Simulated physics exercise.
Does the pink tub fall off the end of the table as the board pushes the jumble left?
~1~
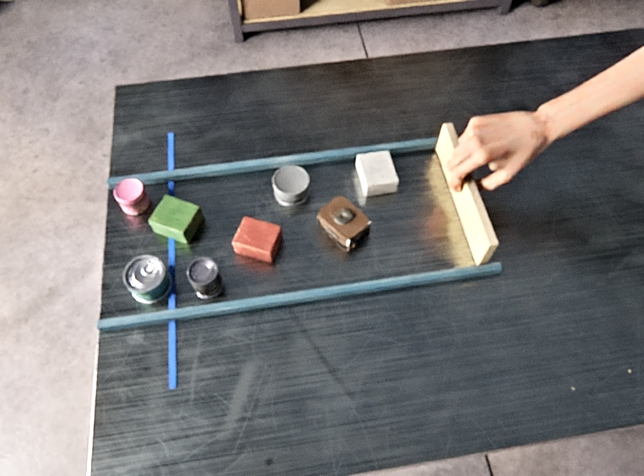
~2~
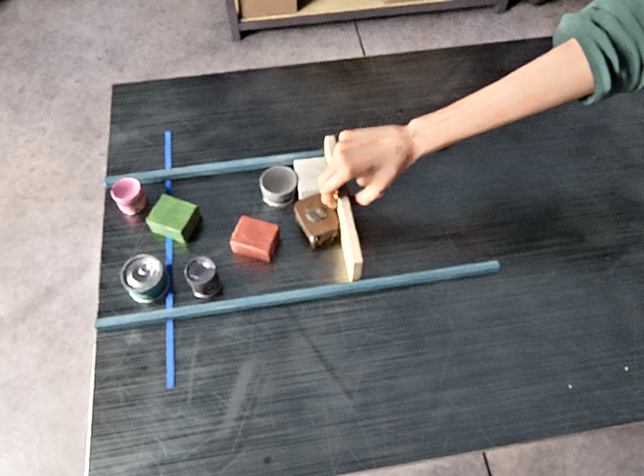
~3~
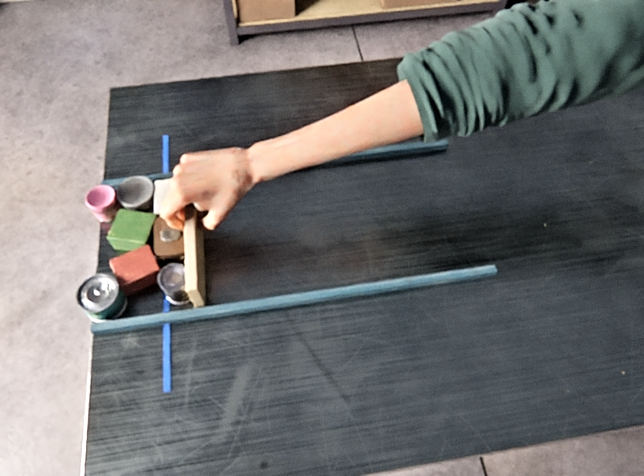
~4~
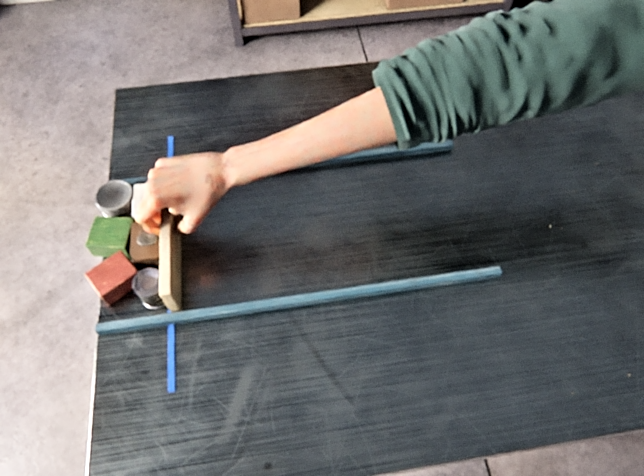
Yes, the pink tub goes off the left end of the table, and so does the turquoise pot.
On a dark table, a hand pushes a board left until two containers drop off.
